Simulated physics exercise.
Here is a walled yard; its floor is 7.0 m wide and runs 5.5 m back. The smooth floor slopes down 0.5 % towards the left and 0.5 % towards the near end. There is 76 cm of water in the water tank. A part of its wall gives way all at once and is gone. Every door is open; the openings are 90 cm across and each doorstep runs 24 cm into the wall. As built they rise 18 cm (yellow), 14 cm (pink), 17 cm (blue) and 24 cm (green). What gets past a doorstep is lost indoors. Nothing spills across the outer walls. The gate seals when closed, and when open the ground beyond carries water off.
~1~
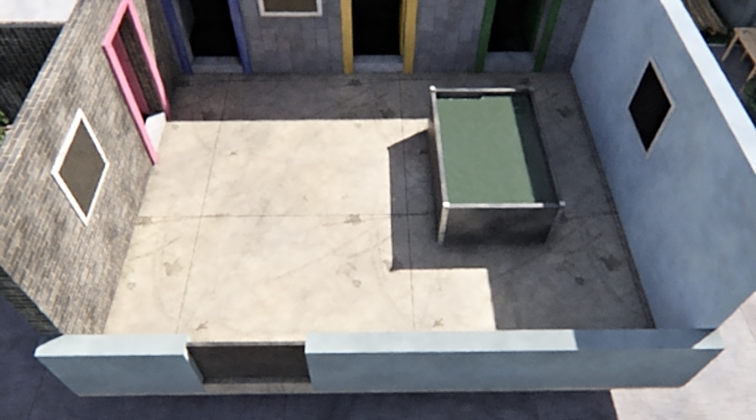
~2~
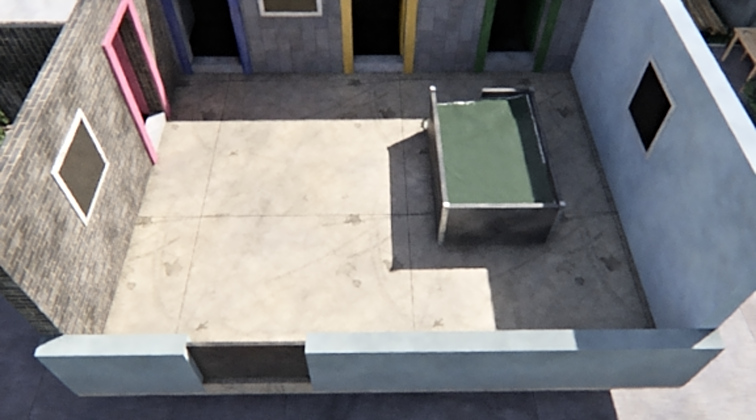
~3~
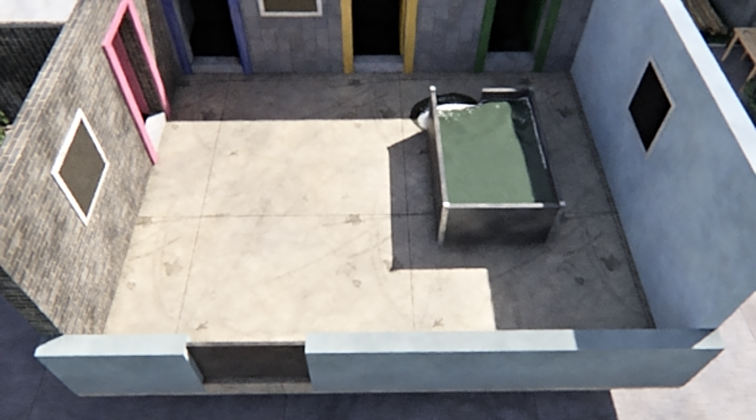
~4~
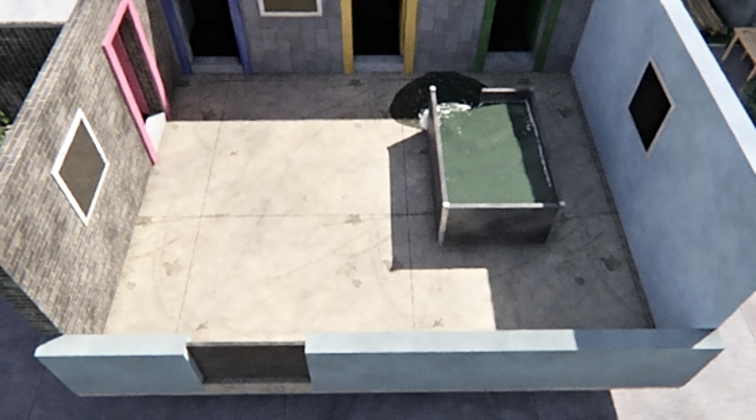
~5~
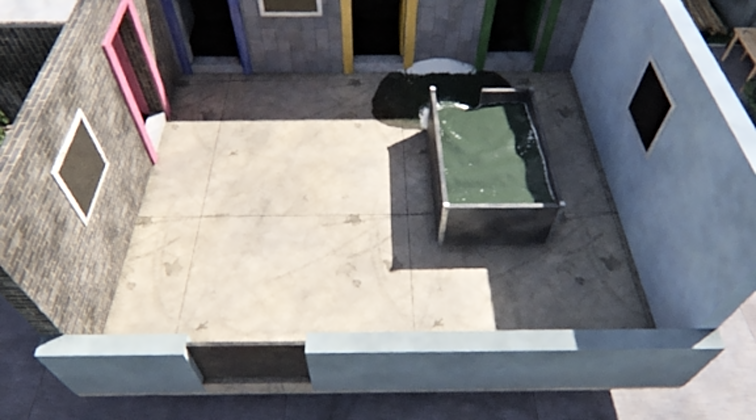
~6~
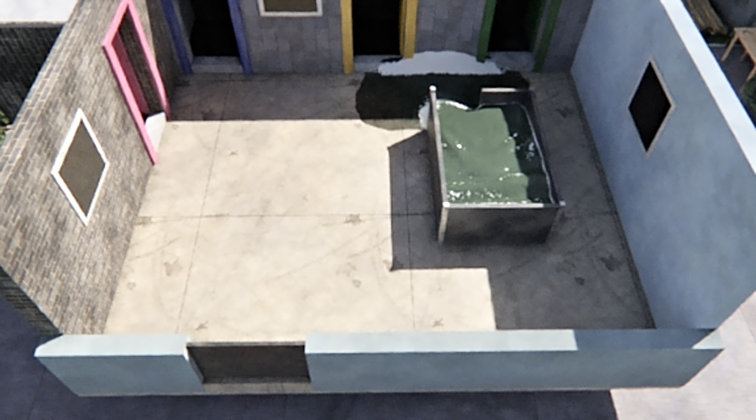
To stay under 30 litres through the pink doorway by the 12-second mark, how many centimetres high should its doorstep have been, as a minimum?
Some 11 cm above the ground.
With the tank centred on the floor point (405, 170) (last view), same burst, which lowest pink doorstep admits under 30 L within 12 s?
About 9.5 cm.
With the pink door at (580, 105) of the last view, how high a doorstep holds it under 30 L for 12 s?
About 16 cm.
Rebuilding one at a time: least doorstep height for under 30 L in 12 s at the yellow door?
About 20 cm at yellow.
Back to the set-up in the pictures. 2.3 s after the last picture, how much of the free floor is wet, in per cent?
Some 40 per cent of it.
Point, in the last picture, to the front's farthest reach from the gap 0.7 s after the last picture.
At about (261, 76).
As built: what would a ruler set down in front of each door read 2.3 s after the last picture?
In cm: Yellow 19, pink 18, blue 5, green 14.
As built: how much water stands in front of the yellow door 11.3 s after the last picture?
About 6.5 cm.
Then, 0.7 s after the last picture water covers 15 % of the floor, deepest (44 cm) near (433, 75); it has not reached the pink door.
Then, 2.3 s after the last picture water covers 40 % of the floor, deepest (27 cm) near (433, 75); 18 cm at the pink door, 0 litres in over its 14 cm doorstep.
Then, 11.3 s after the last picture water covers 100 % of the floor, deepest (12 cm) near (251, 76); 9 cm at the pink door, 9 litres in over its 14 cm doorstep.
At the pink door as built, the water peaked near 18 cm, 2.5 s after the last picture.
Run again over the same 12 s with other heights there, 56 litres in over 9 cm, 17 litres over 12.5 cm. The limit of 30 litres is kept from about 11 cm up.
